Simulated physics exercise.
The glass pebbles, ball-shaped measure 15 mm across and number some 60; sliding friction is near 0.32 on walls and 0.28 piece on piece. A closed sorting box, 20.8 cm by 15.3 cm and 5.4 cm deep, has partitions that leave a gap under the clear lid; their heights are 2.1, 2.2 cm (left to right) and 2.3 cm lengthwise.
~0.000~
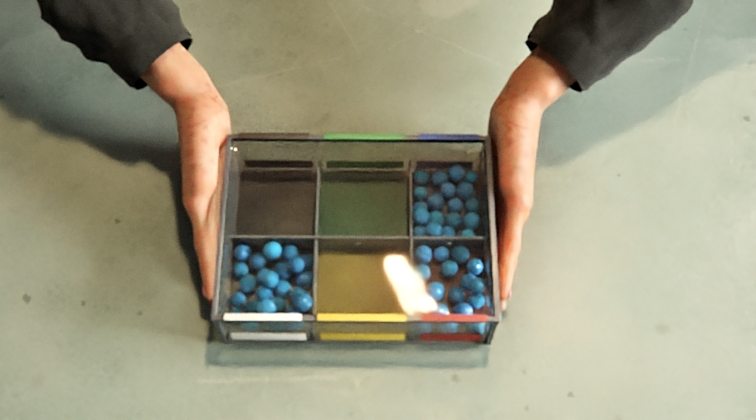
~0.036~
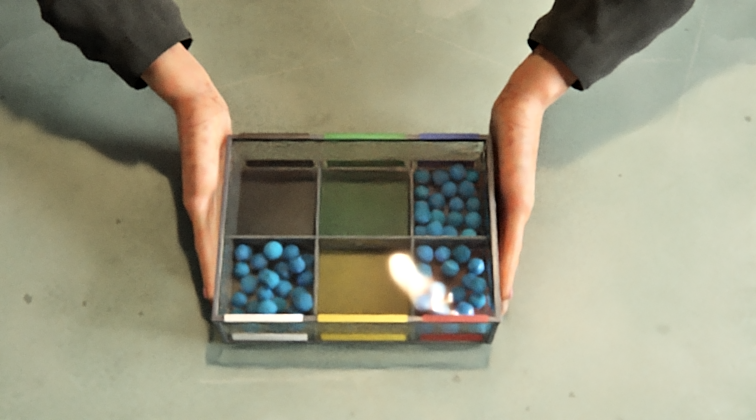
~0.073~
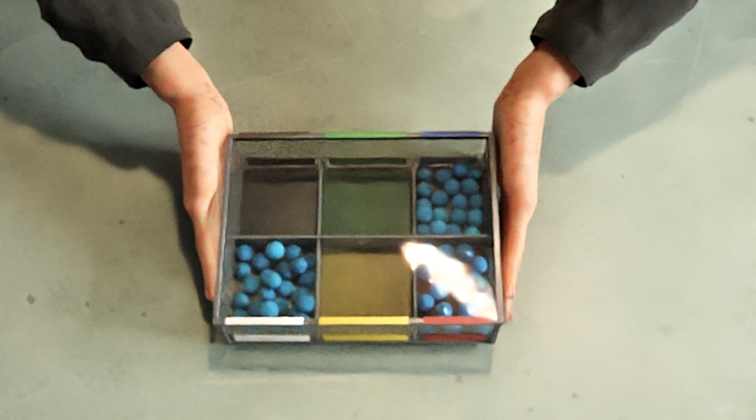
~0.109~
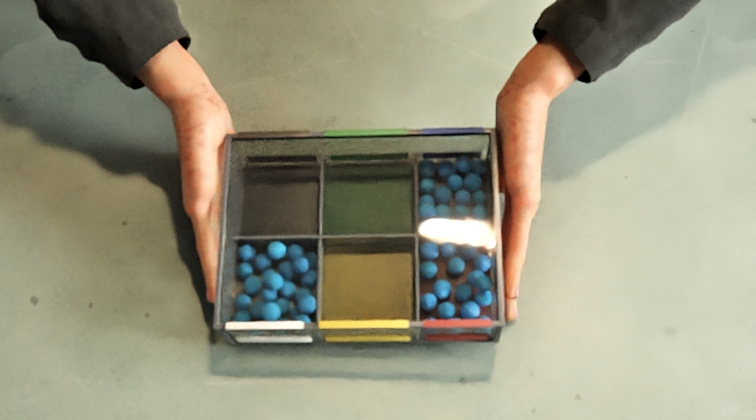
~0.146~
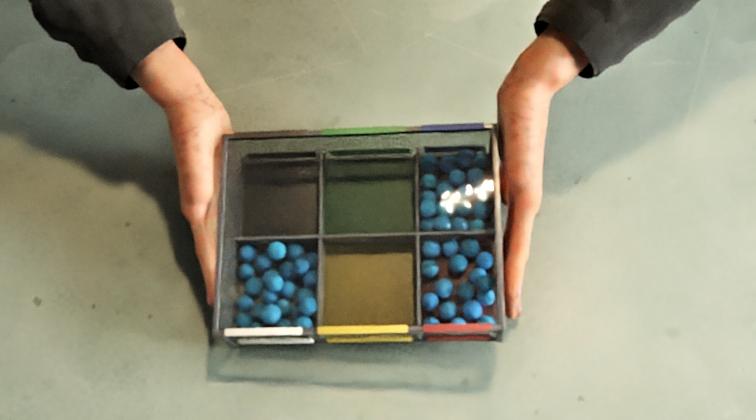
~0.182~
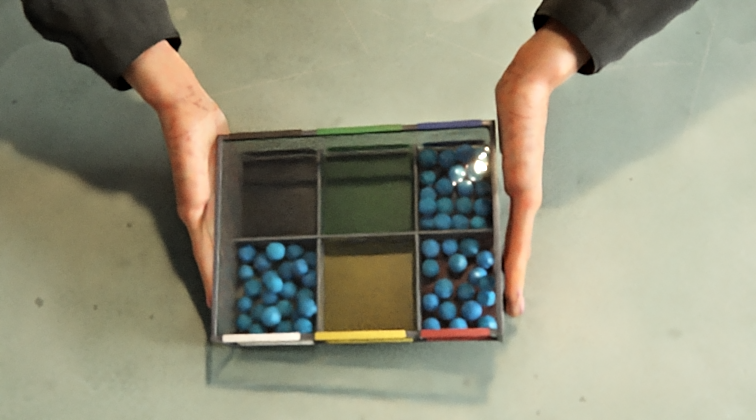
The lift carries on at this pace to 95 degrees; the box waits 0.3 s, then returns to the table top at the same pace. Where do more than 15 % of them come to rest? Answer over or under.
Red compartment: Under; blue compartment: Under; green compartment: Under; yellow compartment: Over; white compartment: Over; black compartment: Under.
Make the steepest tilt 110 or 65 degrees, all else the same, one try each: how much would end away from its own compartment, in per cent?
About 60 and 5 per cent.
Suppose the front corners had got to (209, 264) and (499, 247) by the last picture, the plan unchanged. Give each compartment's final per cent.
Red 0; blue 10; green 35; yellow 0; white 0; black 55.
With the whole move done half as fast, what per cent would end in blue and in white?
Then: Blue 0, white 55.
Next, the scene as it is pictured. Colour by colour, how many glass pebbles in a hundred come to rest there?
Red 10, blue 0, green 0, yellow 25, white 65, black 0.
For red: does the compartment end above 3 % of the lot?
Red yes.
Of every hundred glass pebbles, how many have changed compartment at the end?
Roughly 50 per cent.
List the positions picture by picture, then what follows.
In the first frame, box tilt 0 degrees, front corners at (217, 316) and (495, 317); red 30 %, blue 30 %, white 40 %.
In the second frame, box tilt 1 degrees, front corners at (217, 317) and (495, 318).
In the third frame, box tilt 3 degrees, front corners at (219, 320) and (497, 319).
In the fourth frame, box tilt 6 degrees, front corners at (219, 324) and (499, 321), lowest corner left front.
In the fifth frame, box tilt 11 degrees, front corners at (218, 331) and (499, 325), lowest corner left front.
In the sixth frame, box tilt 15 degrees, front corners at (217, 337) and (498, 329), lowest corner left front; red 30 %, blue 30 %, white 40 %. The box's pace is about 125 degrees a second.
After 1.03 s, tilt 95 degrees; red 20 %, blue 5 %, yellow 30 %, white 50 %.
After 1.59 s, tilt 51 degrees; red 10 %, yellow 25 %, white 65 %.
Then, at 2.21 s, tilt 0 degrees; red 10 %, yellow 25 %, white 65 %.
In the end, at 3.2 s, red 10 %, blue 0 %, green 0 %, yellow 25 %, white 65 %, black 0 %.
